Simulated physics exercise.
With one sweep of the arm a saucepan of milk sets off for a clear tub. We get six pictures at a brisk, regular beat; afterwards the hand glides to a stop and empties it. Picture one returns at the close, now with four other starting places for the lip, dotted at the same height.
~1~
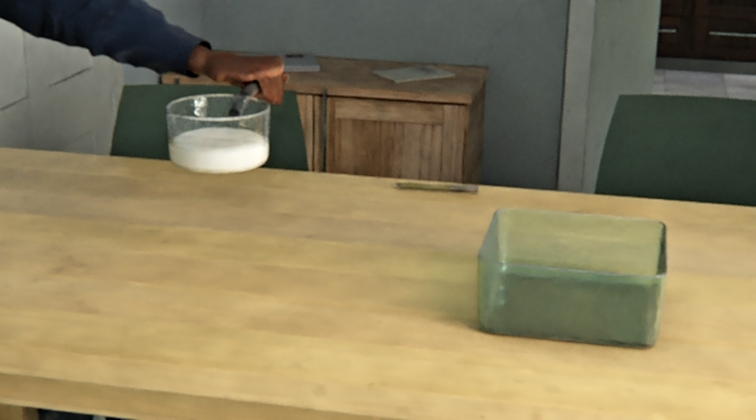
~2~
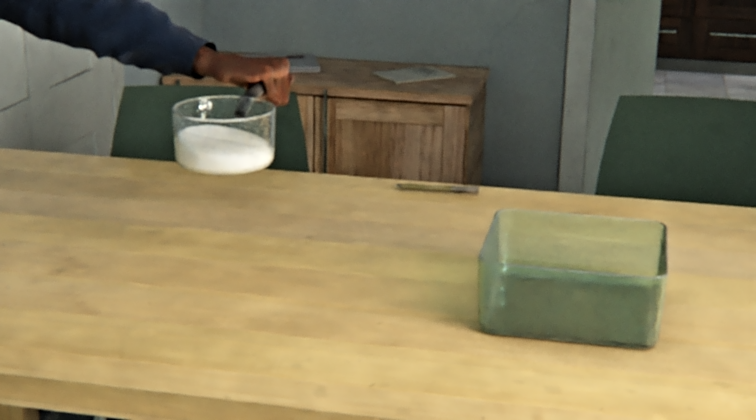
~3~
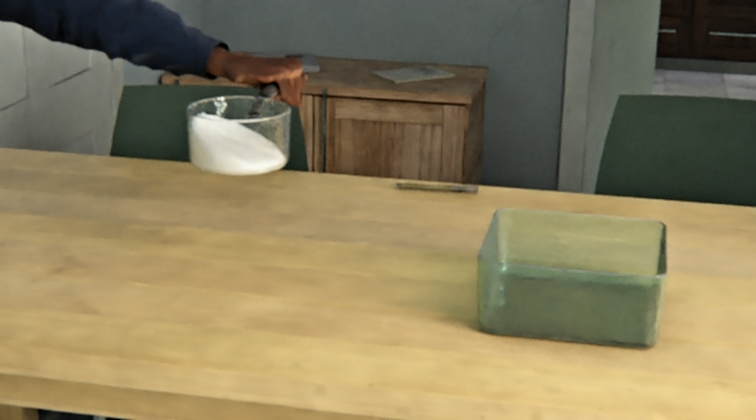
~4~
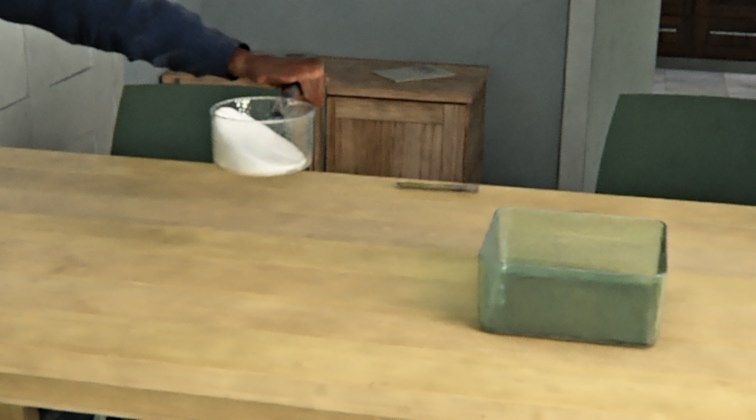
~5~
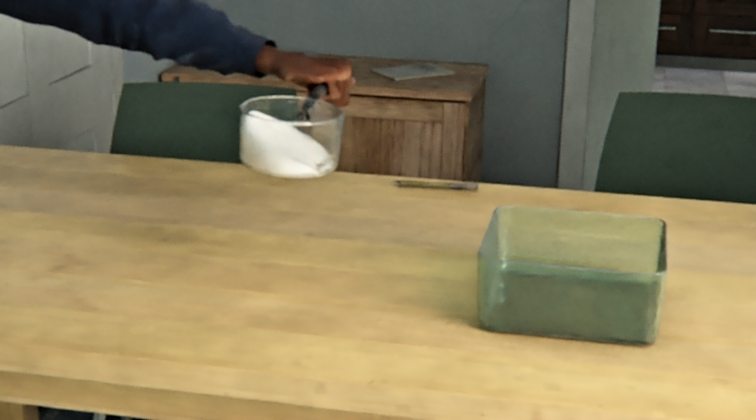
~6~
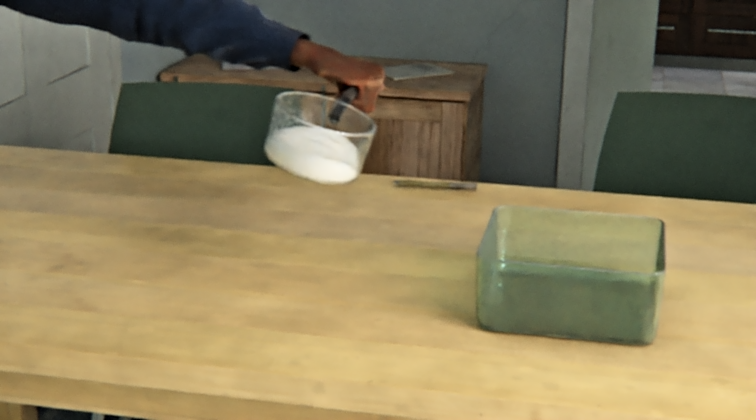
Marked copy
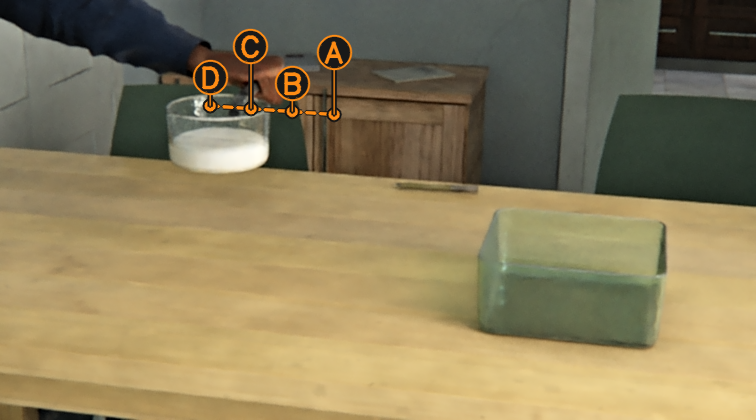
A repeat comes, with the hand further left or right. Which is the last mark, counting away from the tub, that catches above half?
Choose B.
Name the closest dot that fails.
Here it is dot C.
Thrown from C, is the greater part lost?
Yes, that goes wrong.
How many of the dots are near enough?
Two of the four.
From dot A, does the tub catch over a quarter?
Yes, clearly.
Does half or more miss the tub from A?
No, that is safe.
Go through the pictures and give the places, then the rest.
In the first picture, upright, lip at (265, 109); tub from (478, 328) to (657, 347); nothing has left yet.
In the second picture, upright, lip at (271, 111); nothing has left yet.
In the third picture, upright, lip at (286, 111); nothing has left yet.
In the fourth picture, upright, lip at (310, 112); nothing has left yet.
In the fifth picture, tipped about 4°, lip at (340, 116); nothing has left yet.
In the sixth picture, tipped about 17°, lip at (373, 129); nothing has left yet.
On the marked copy, A at (334, 114); B at (292, 111); C at (250, 108); D at (210, 105).
Choosing A, about 85 % lands in the tub, 11 % falls short and 4 % goes beside or beyond.
Choosing B, about 67 % lands in the tub, 28 % falls short and 5 % goes beside or beyond.
Choosing C, about 31 % lands in the tub, 64 % falls short and 5 % goes beside or beyond.
Choosing D, about 8 % lands in the tub, 90 % falls short and 3 % goes beside or beyond.
